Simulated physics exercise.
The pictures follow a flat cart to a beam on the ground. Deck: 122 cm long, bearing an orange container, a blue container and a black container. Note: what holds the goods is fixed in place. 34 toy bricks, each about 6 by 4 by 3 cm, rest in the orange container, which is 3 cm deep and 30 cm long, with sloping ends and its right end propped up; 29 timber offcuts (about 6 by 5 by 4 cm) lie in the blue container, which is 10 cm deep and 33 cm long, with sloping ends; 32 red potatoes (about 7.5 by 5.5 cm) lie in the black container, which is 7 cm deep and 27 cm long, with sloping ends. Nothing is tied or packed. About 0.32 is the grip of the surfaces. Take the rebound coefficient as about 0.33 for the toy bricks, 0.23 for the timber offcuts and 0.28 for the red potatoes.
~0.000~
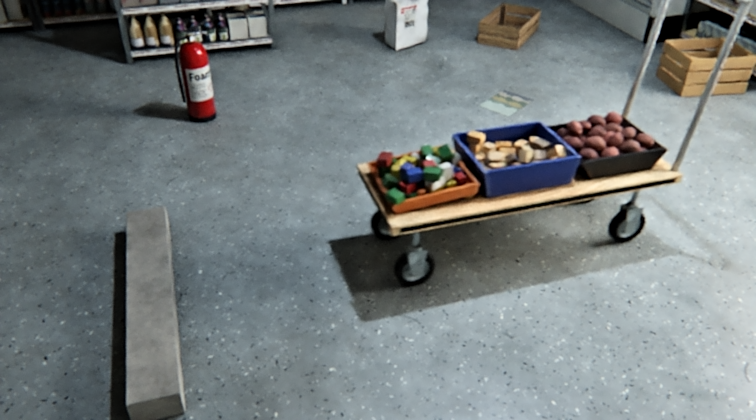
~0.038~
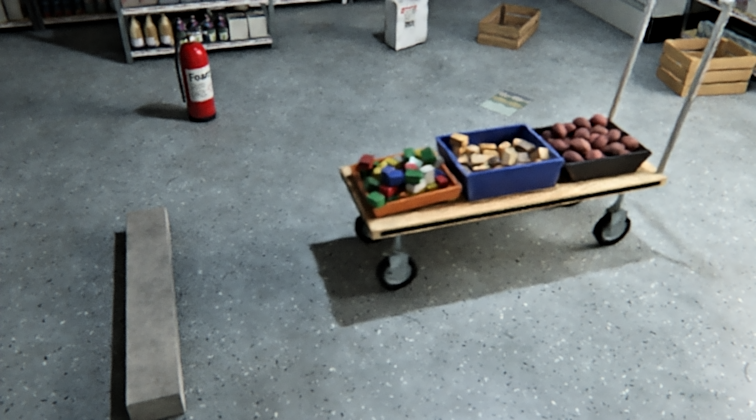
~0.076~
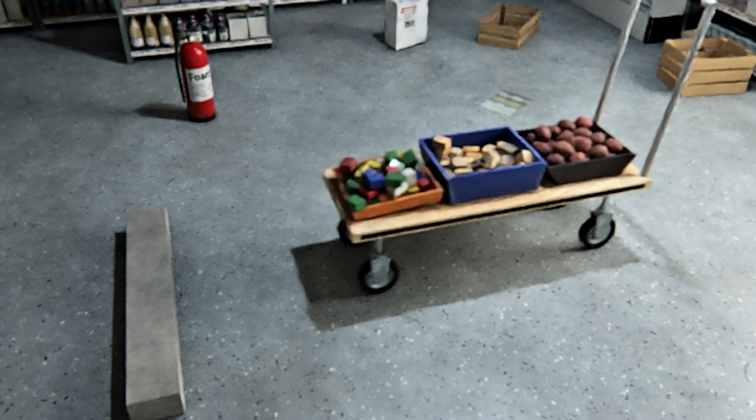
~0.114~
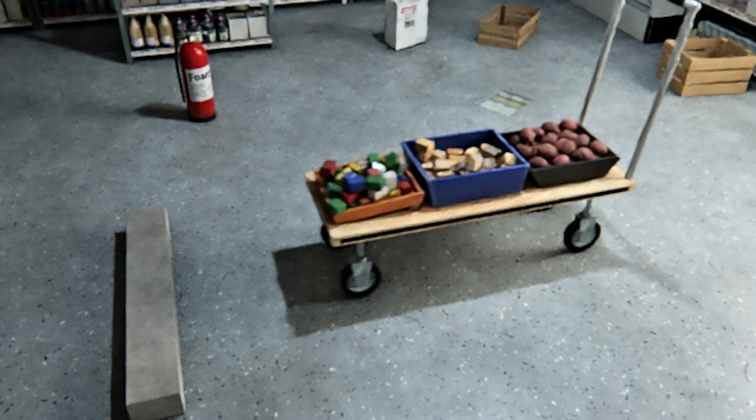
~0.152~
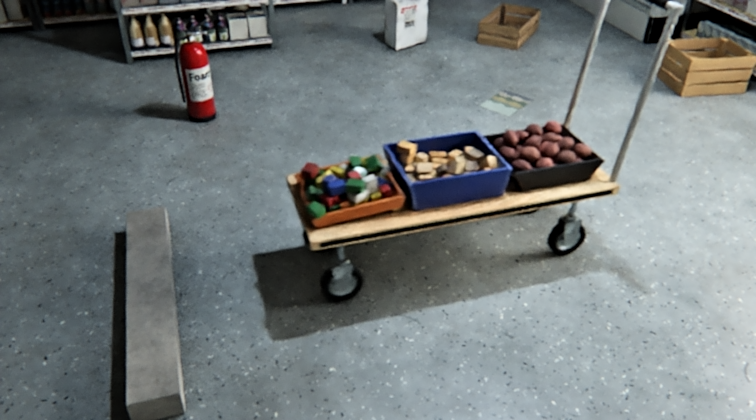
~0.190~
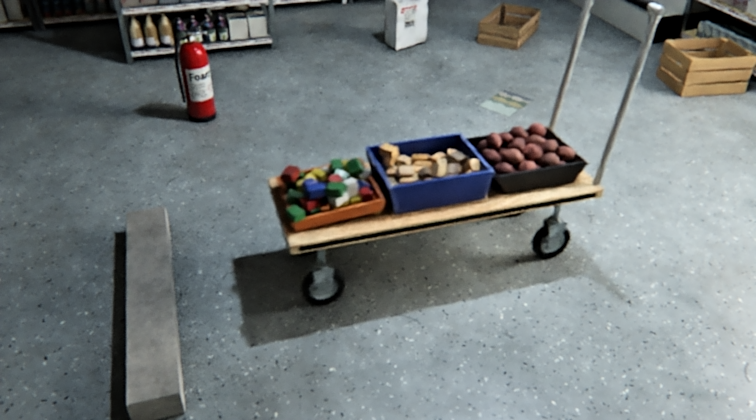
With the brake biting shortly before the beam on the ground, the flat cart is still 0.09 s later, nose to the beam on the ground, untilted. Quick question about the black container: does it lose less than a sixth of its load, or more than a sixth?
It is going to lose a smaller share than a sixth.
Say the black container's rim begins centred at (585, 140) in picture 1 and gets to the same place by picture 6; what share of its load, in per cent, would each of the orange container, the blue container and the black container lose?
That would give orange container 30 %, blue container 0 % and black container 0 %.
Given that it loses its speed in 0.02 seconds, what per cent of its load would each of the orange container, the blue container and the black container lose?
Result - orange container: 50 percent, blue container: 0 percent, black container: 30 percent.
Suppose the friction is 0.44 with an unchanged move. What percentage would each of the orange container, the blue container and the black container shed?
In that setup orange container sheds 40 percent, blue container sheds 0 percent, and black container sheds 0 percent.
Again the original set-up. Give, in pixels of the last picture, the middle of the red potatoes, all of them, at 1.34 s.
Near (396, 176).
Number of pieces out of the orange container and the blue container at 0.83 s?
Estimate at that time - orange container 14, blue container 1, give or take.
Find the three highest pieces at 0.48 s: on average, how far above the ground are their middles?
48 cm.
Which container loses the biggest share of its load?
The orange container is the one.
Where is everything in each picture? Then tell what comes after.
In the first frame (each is followed by its nearest rim corner in this view), black container, (585, 162); orange container, (394, 204); 82 cm short of the stop; none out.
Black container, (568, 164); orange container, (375, 207); 75 cm short of the stop, in the second frame.
Black container, (551, 167); orange container, (355, 210); 67 cm short of the stop, in the third frame.
Black container, (534, 170); orange container, (335, 214); 60 cm short of the stop, in the fourth frame.
Black container, (516, 173); orange container, (315, 217); 53 cm short of the stop, in the fifth frame.
Black container, (499, 176); orange container, (294, 221); 46 cm short of the stop; none out, in the sixth frame.
After 0.38 s, braking starts.
After 0.48 s, orange container 31 in, 3 out, blue container 29 in, 0 out and black container 32 in, 0 out.
After 0.60 s, orange container 25 in, 9 out, blue container 28 in, 1 out and black container 32 in, 0 out.
After 0.83 s, orange container 20 in, 14 out, blue container 28 in, 1 out and black container 31 in, 1 out.
Final count (at 1.34 s), orange container 19 in, 15 out, blue container 28 in, 1 out and black container 30 in, 2 out. Asked share, 2 of 32, 6 per cent.
